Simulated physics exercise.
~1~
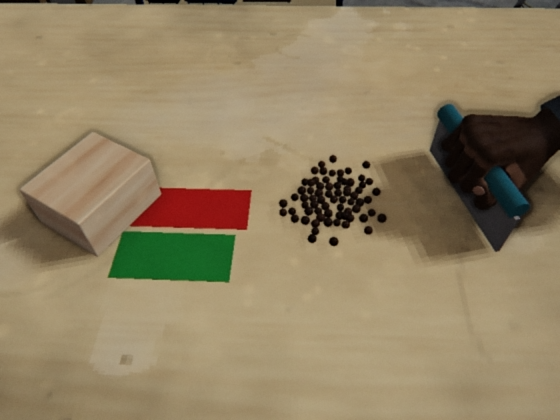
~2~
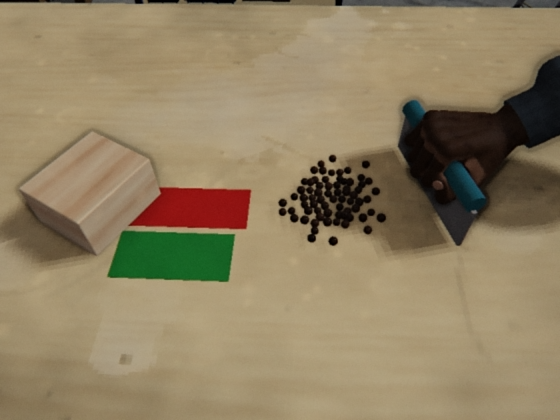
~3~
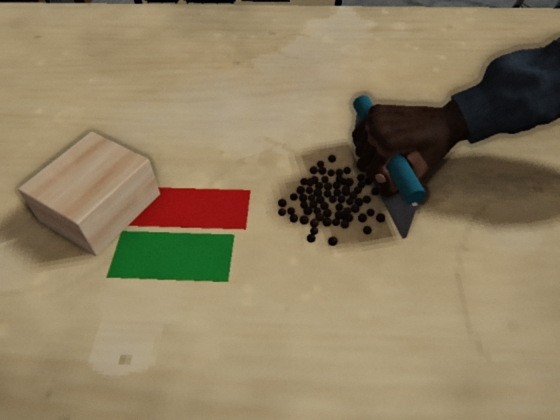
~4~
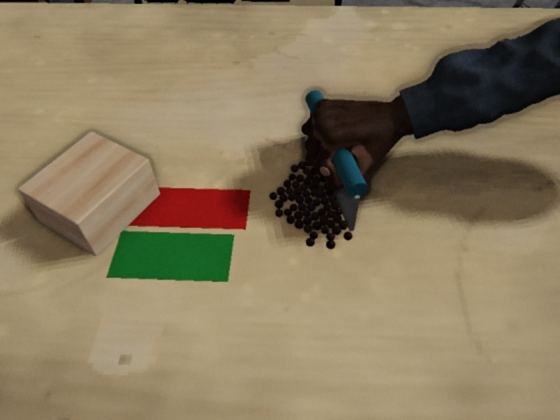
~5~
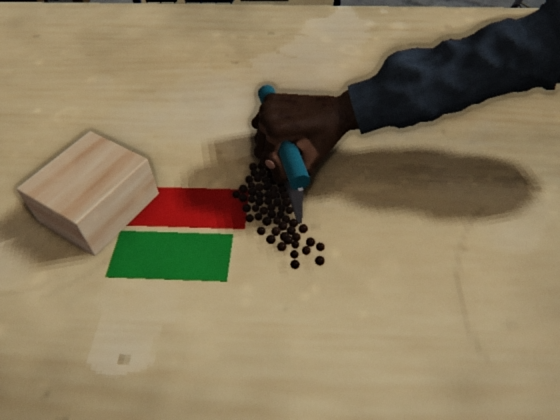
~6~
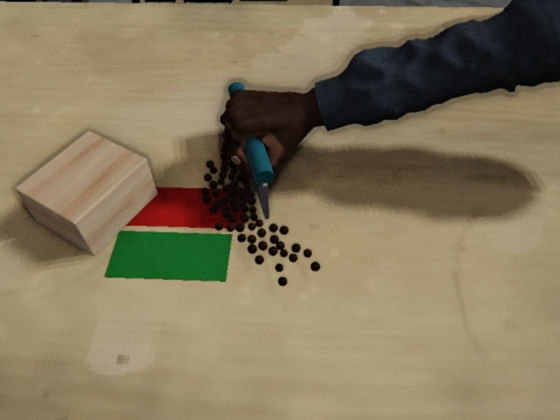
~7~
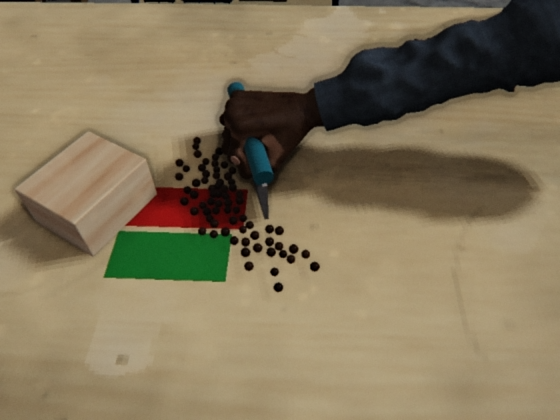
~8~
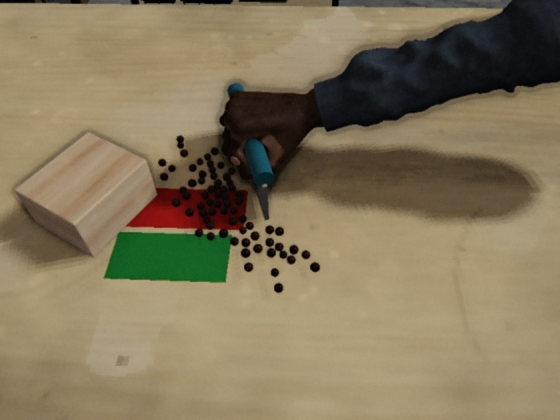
A hand gripping a scraper with a blue handle slid it left into a pile of small dark balls, pushed them toward the coloured mats and stopped, and the balls rolled on a little, ending scattered over the red mat and the bare table around it.
